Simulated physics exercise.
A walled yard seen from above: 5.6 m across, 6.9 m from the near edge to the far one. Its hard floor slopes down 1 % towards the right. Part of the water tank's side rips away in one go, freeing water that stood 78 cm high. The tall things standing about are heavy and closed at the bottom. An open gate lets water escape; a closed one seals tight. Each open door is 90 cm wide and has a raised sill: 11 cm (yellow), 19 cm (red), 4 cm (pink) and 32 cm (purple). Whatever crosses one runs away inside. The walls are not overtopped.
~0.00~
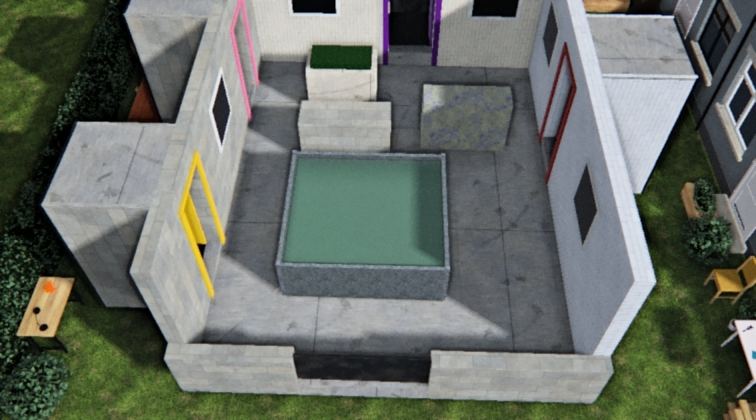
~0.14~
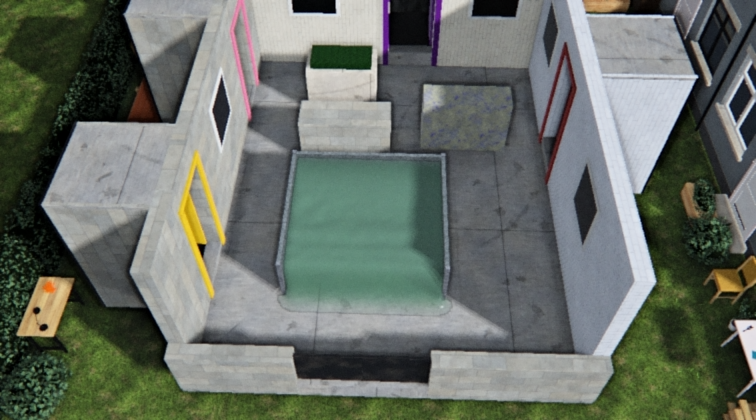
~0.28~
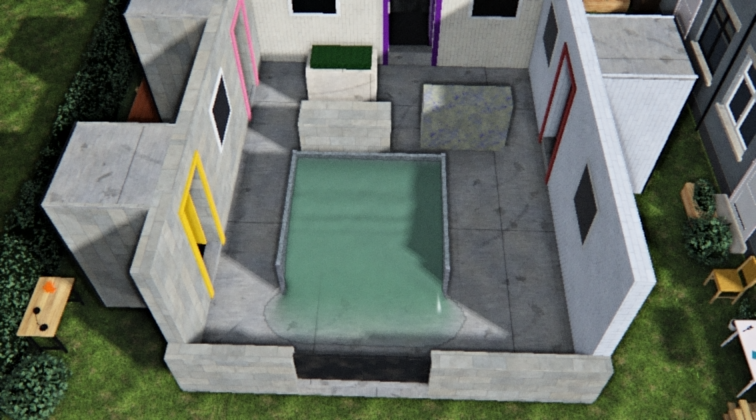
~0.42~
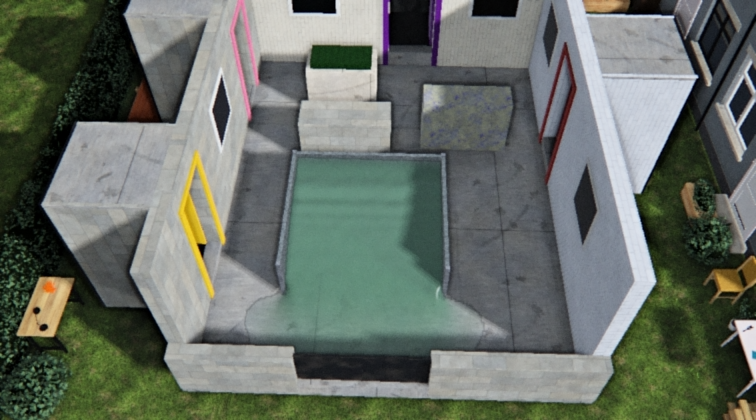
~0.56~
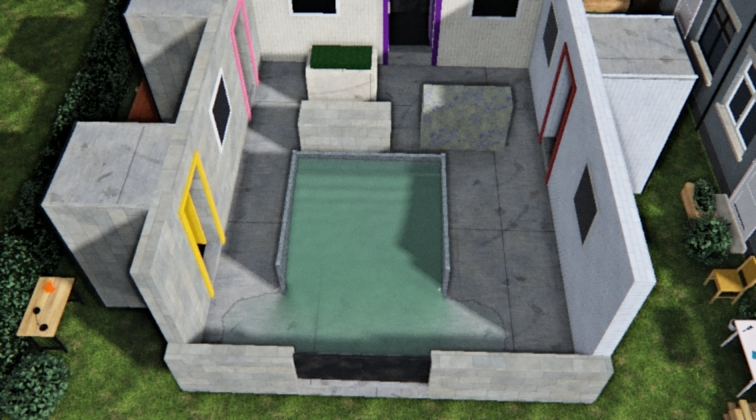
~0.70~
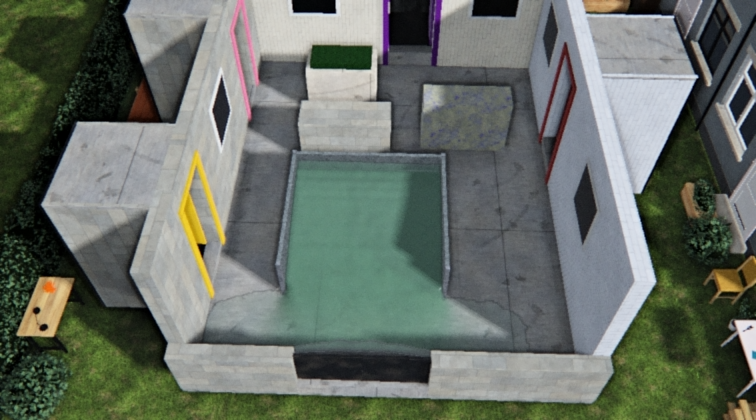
Green water pouring from the opened front side of a square tank and spreading across the grey floor of a walled yard.
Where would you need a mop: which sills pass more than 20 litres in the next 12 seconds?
The water let in: At the yellow door it goes over the limit; at the red door it stays under the limit; at the pink door it exceeds the limit; at the purple door it stays under the limit.
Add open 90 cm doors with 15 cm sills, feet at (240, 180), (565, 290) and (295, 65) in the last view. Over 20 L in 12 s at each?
In turn: Not over, over, over.
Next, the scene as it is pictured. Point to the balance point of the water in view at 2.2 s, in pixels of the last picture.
At about (376, 297).
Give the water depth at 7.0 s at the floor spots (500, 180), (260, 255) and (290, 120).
Roughly 15, 6 and 5 cm, in turn.
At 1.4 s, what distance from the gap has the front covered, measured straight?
Roughly 3.4 m.
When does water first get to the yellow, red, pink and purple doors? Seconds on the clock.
Yellow 1.6 s, red 2.6 s, pink 2.8 s, purple 4.5 s.
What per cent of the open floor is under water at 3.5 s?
Some 75 per cent of it.
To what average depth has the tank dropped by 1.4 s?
Some 39 cm.
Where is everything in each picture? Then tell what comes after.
The first frame shows the water tank at (366, 210) is whole and still, 78 cm deep.
In the second frame, the front is at (448, 302), 1.3 m from the gap at (364, 287); 0.6 m2 of floor is under water; 78 cm left at the back of the water tank.
In the third frame, the front is at (457, 323), 1.5 m from the gap at (364, 287); 2.1 m2 of floor is under water; 78 cm left at the back of the water tank.
In the fourth frame, water pours out at (364, 288) and has run 1.8 m, to (473, 337); typically 13 cm deep outside, 78 cm at the water tank's back.
In the fifth frame, the front is at a hidden place, 2.3 m from the gap at (364, 289); 4.8 m2 of floor is under water; 69 cm left at the back of the water tank.
In the sixth frame, the front is at a hidden place, 2.6 m from the gap at (364, 289); 5.1 m2 of floor is under water; 66 cm left at the back of the water tank.
After 1.4 s water covers 20 % of the floor and is deepest (63 cm) near (198, 365); yellow door not reached, red door not reached, pink door not reached, purple door not reached.
After 2.2 s water covers 35 % of the floor and is deepest (58 cm) near (566, 378); yellow door 18 cm at the sill, 1 L in, red door not reached, pink door not reached, purple door not reached.
After 3.5 s water covers 75 % of the floor and is deepest (34 cm) near (554, 377); yellow door 18 cm at the sill, 42 L in, red door 7 cm at the sill, 0 L in, pink door 3 cm at the sill, 0 L in, purple door not reached.
After 7.0 s water covers 100 % of the floor and is deepest (22 cm) near (531, 87); yellow door 8 cm at the sill, 60 L in, red door 18 cm at the sill, 2 L in, pink door 12 cm at the sill, 49 L in, purple door 19 cm at the sill, 0 L in.
After 12.0 s water covers 100 % of the floor and is deepest (21 cm) near (262, 62); yellow door 6 cm at the sill, 60 L in, red door 17 cm at the sill, 4 L in, pink door 12 cm at the sill, 150 L in, purple door 14 cm at the sill, 0 L in.
